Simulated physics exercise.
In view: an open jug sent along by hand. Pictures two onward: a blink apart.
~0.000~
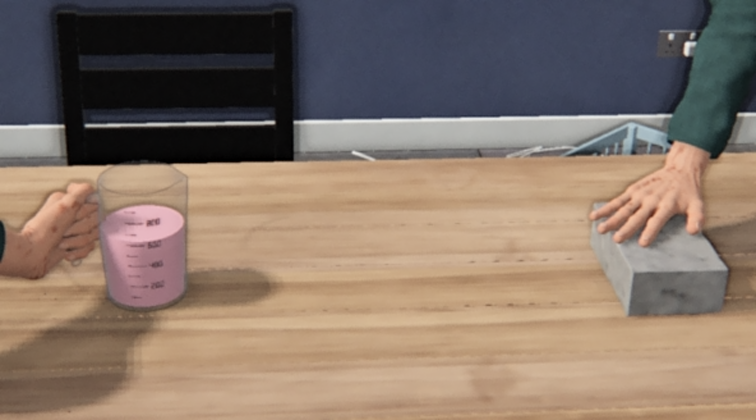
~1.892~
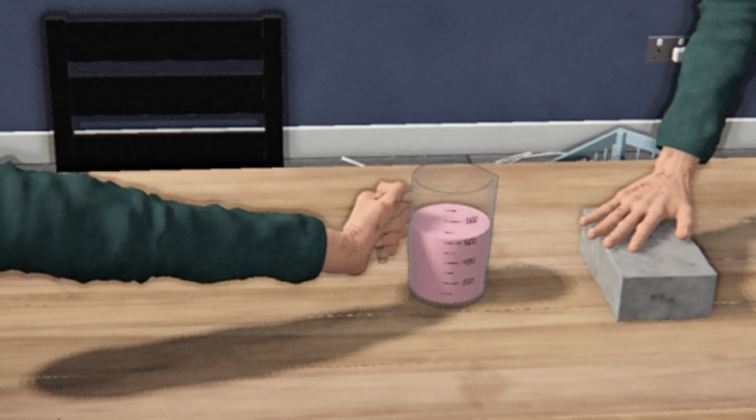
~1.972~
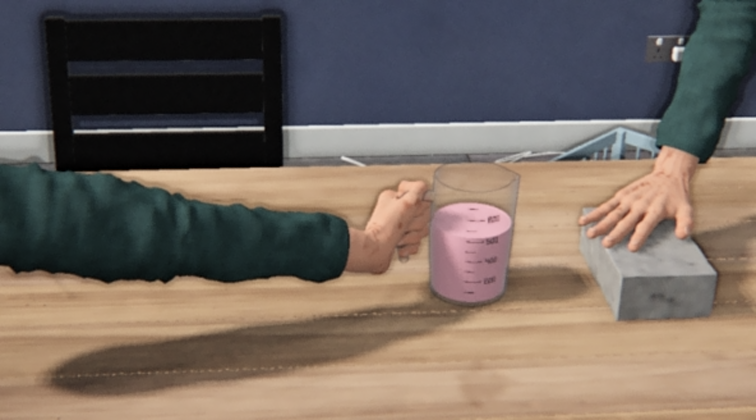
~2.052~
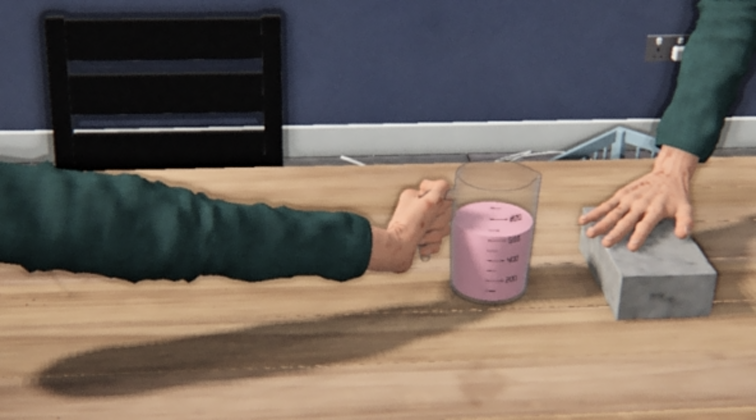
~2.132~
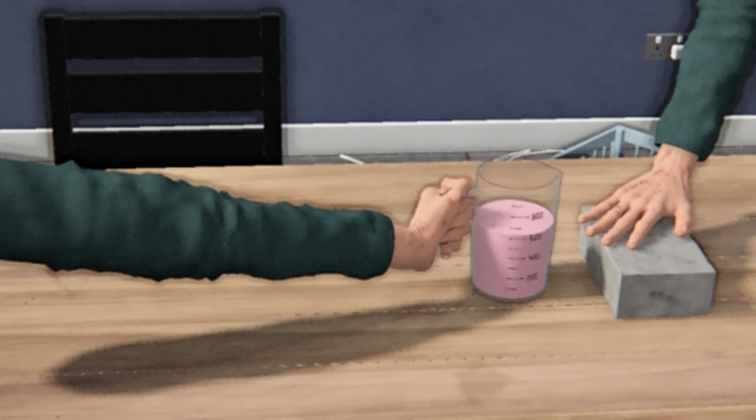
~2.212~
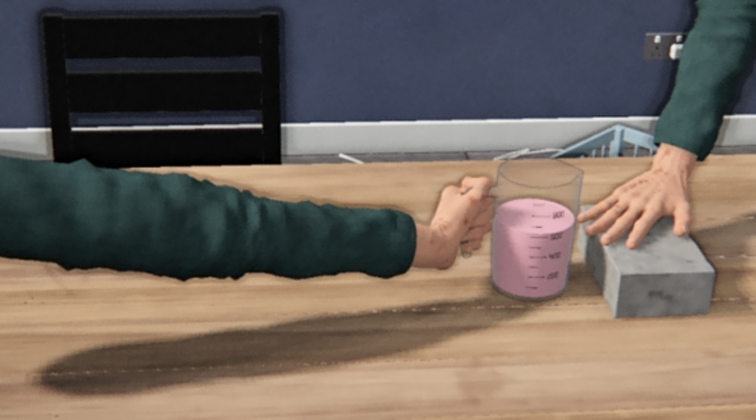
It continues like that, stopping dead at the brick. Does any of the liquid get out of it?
No.
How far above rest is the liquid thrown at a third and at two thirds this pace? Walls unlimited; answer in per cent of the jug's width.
You'd see close to 10 per cent of the width first and close to 20 per cent after.
After 2.3 s, the jug meets the brick.
After 2.4 s, the pink milk surges up the wall; the wave climbs under half way to the rim.
After 3.8 s, the jug stands at the brick; all is still inside.
